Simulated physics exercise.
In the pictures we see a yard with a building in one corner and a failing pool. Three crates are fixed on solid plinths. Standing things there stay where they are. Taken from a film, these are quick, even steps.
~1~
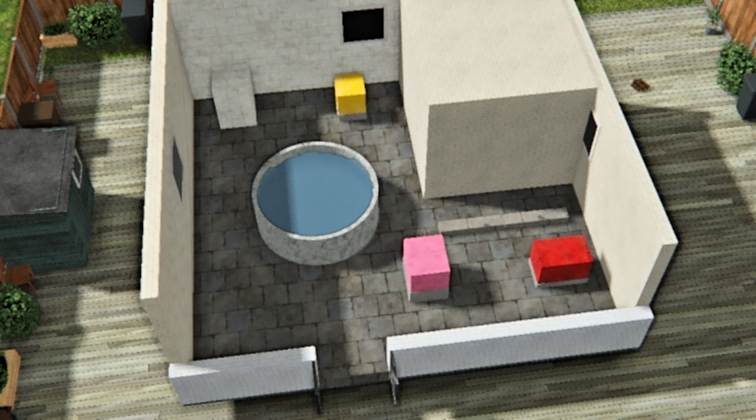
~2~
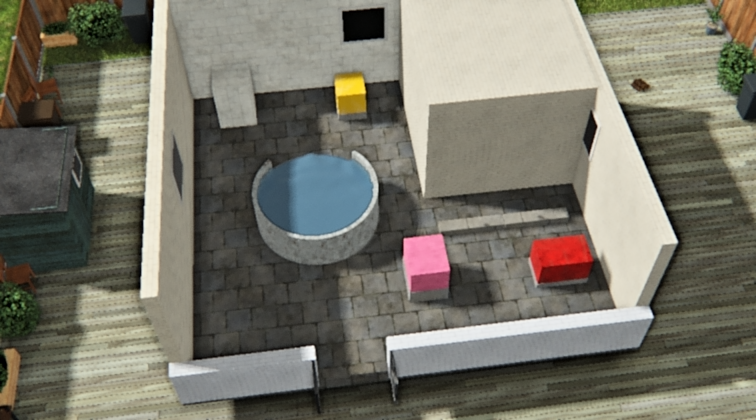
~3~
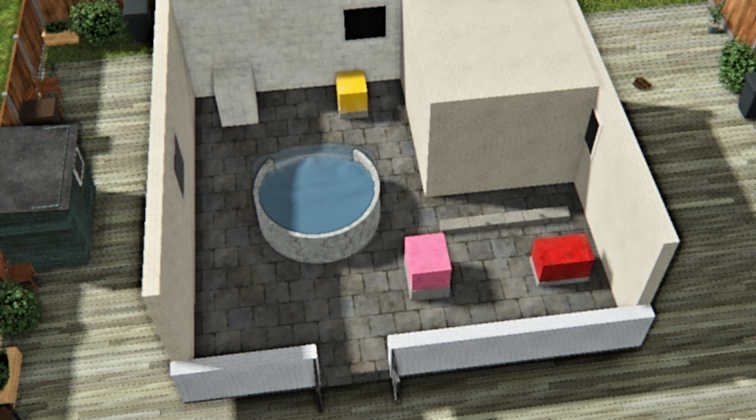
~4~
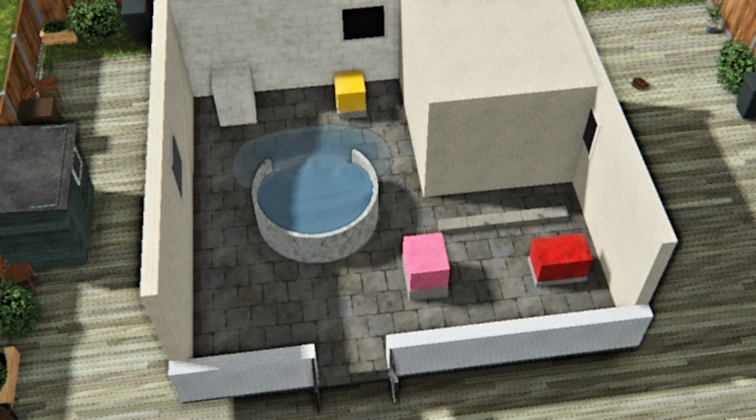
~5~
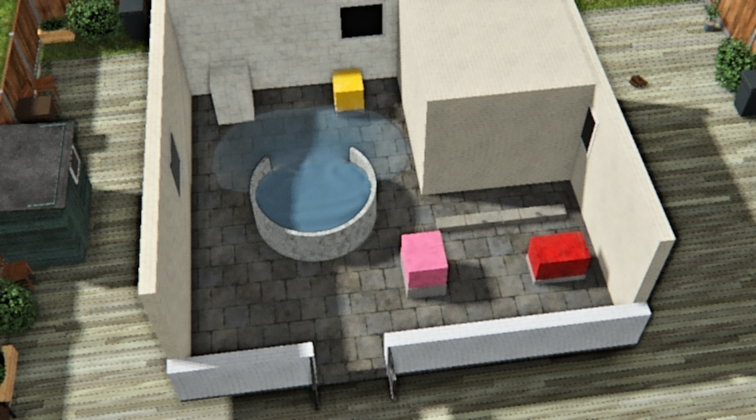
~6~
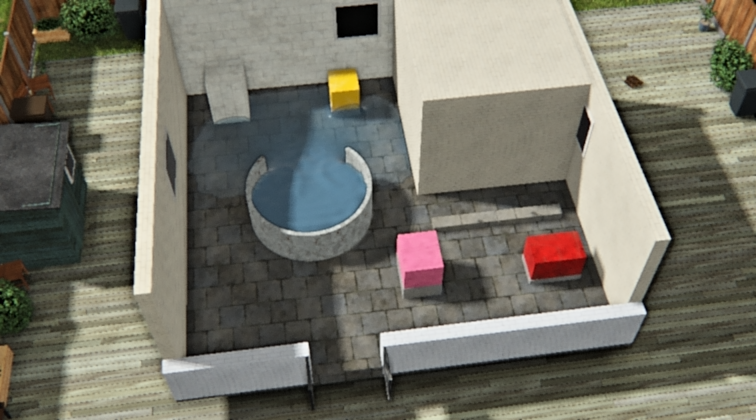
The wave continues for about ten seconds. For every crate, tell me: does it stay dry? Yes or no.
Here is how it goes: The pink crate, yes, it stays dry; the yellow crate, no, it gets wet; the red crate, yes, it stays dry.
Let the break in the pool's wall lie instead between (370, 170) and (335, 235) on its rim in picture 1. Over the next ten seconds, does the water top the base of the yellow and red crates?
Result: Yellow crate not reached, red crate reached.
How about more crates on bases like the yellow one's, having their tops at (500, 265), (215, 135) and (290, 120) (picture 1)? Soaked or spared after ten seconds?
Respectively: Comes through fine, is reached and is reached.
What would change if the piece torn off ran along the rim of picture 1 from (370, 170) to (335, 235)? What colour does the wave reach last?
Last in line is the yellow-painted one.
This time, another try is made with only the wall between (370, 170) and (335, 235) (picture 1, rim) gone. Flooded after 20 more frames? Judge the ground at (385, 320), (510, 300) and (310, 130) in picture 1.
In the order given, the spots are swamped, swamped and swamped.
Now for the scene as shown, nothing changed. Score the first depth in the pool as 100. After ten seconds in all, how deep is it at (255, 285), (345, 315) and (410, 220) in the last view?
Going place by place: 10 %, 12 % and 4 %.
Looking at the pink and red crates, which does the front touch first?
The pink one, I say.
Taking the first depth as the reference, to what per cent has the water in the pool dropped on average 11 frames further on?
My best guess is about 36 per cent.
A moment on, water covers 25 % of the floor; the pink crate not reached, the yellow crate water round its plinth, the red crate not reached.
Next, water covers 30 % of the floor; the pink crate not reached, the yellow crate water round its plinth, the red crate not reached.
Then, water covers 45 % of the floor; the pink crate water round its plinth, the yellow crate water round its plinth, the red crate not reached.
Later, water covers 85 % of the floor; the pink crate water round its plinth, the yellow crate water round its plinth, the red crate water round its plinth.
In the end, water covers 95 % of the floor; the pink crate stayed above the water, the yellow crate was topped, the red crate stayed above the water.
